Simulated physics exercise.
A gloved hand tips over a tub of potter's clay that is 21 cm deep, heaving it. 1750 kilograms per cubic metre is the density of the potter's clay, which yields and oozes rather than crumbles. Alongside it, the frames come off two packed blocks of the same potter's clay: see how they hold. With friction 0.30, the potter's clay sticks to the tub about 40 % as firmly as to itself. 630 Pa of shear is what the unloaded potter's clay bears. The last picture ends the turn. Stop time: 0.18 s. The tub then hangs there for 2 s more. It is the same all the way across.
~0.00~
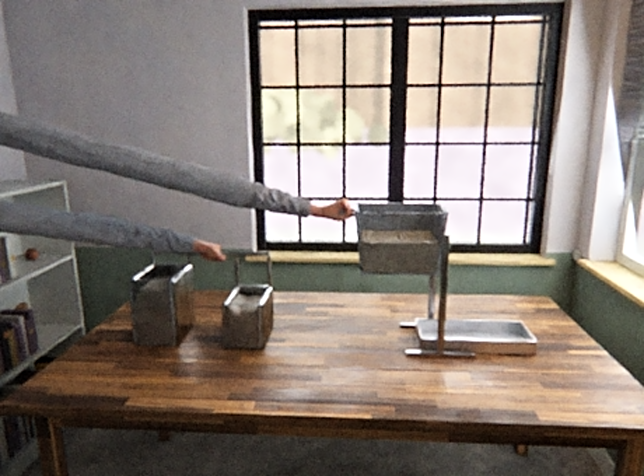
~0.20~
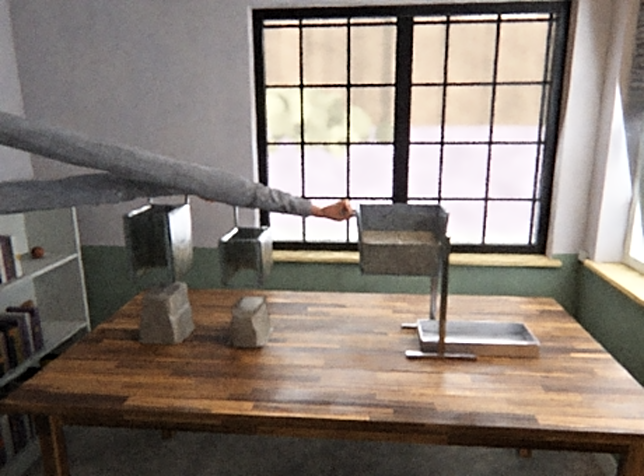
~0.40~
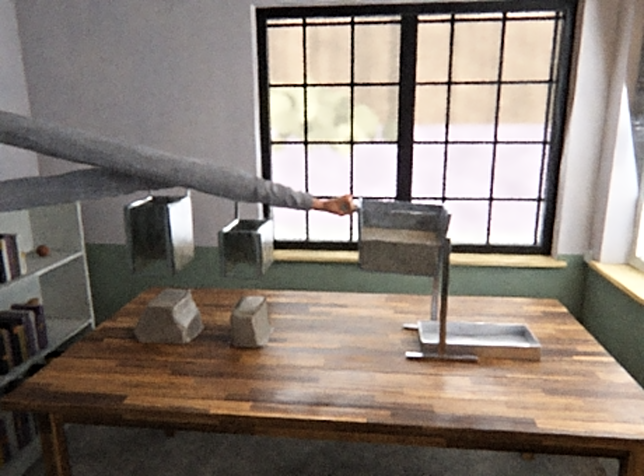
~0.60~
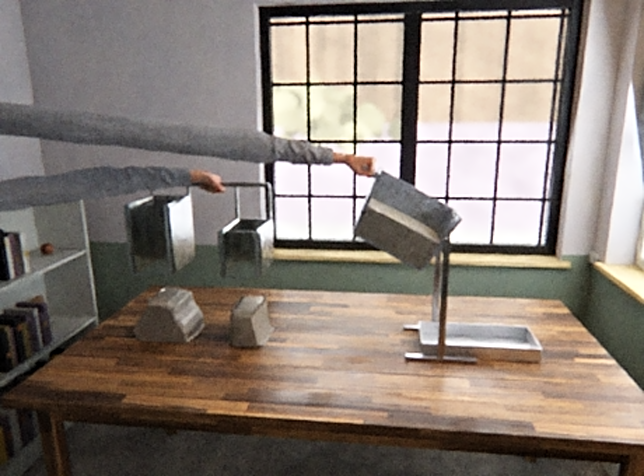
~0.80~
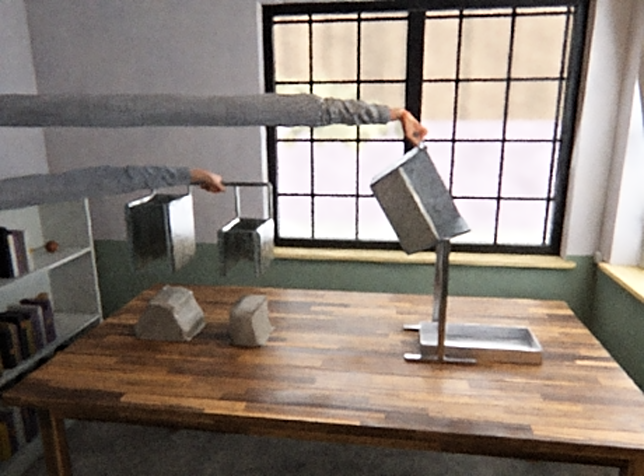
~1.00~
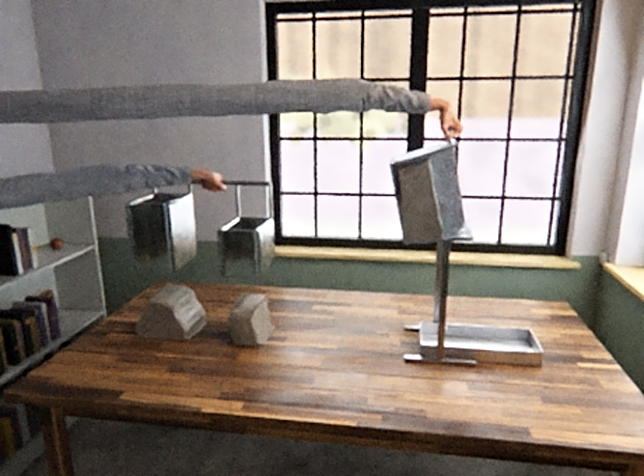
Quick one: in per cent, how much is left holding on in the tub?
Expect around 100 %.
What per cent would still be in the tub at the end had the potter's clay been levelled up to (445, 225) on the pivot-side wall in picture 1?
Then about 65 %.
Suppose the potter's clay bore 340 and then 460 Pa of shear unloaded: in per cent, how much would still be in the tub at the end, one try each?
In that order: 75 %, 90 %.
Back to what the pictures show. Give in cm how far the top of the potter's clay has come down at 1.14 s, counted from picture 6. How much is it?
Around 4 cm below its level in the last picture.
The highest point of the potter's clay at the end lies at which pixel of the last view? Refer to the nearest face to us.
Looking at the last picture, I'd put it at about (446, 186).
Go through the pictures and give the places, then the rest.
In the first picture, handle-side rim at (358, 212), tilt 0 degrees; crest of the potter's clay at (424, 243); block heights 22 cm, 14 cm (left to right).
In the second picture, handle-side rim at (358, 213), tilt 0 degrees; crest of the potter's clay at (425, 244); block heights 19 cm, 14 cm (left to right).
In the third picture, handle-side rim at (360, 209), tilt 3 degrees; crest of the potter's clay at (365, 240); block heights 16 cm, 14 cm (left to right).
In the fourth picture, handle-side rim at (381, 175), tilt 28 degrees; crest of the potter's clay at (368, 207); block heights 16 cm, 14 cm (left to right).
In the fifth picture, handle-side rim at (428, 149), tilt 60 degrees; crest of the potter's clay at (397, 171); block heights 16 cm, 14 cm (left to right).
In the sixth picture, handle-side rim at (459, 147), tilt 78 degrees; crest of the potter's clay at (426, 165); block heights 16 cm, 14 cm (left to right).
After 1.14 s, the tub is at 78 degrees and holds 100 %.
After 1.31 s, the tub is at 78 degrees and holds 100 %.
After 1.48 s, the tub is at 78 degrees and holds 100 %.
After 1.65 s, the tub is at 78 degrees and holds 100 %.
After 3.00 s, the tub is at 78 degrees and holds 100 %.
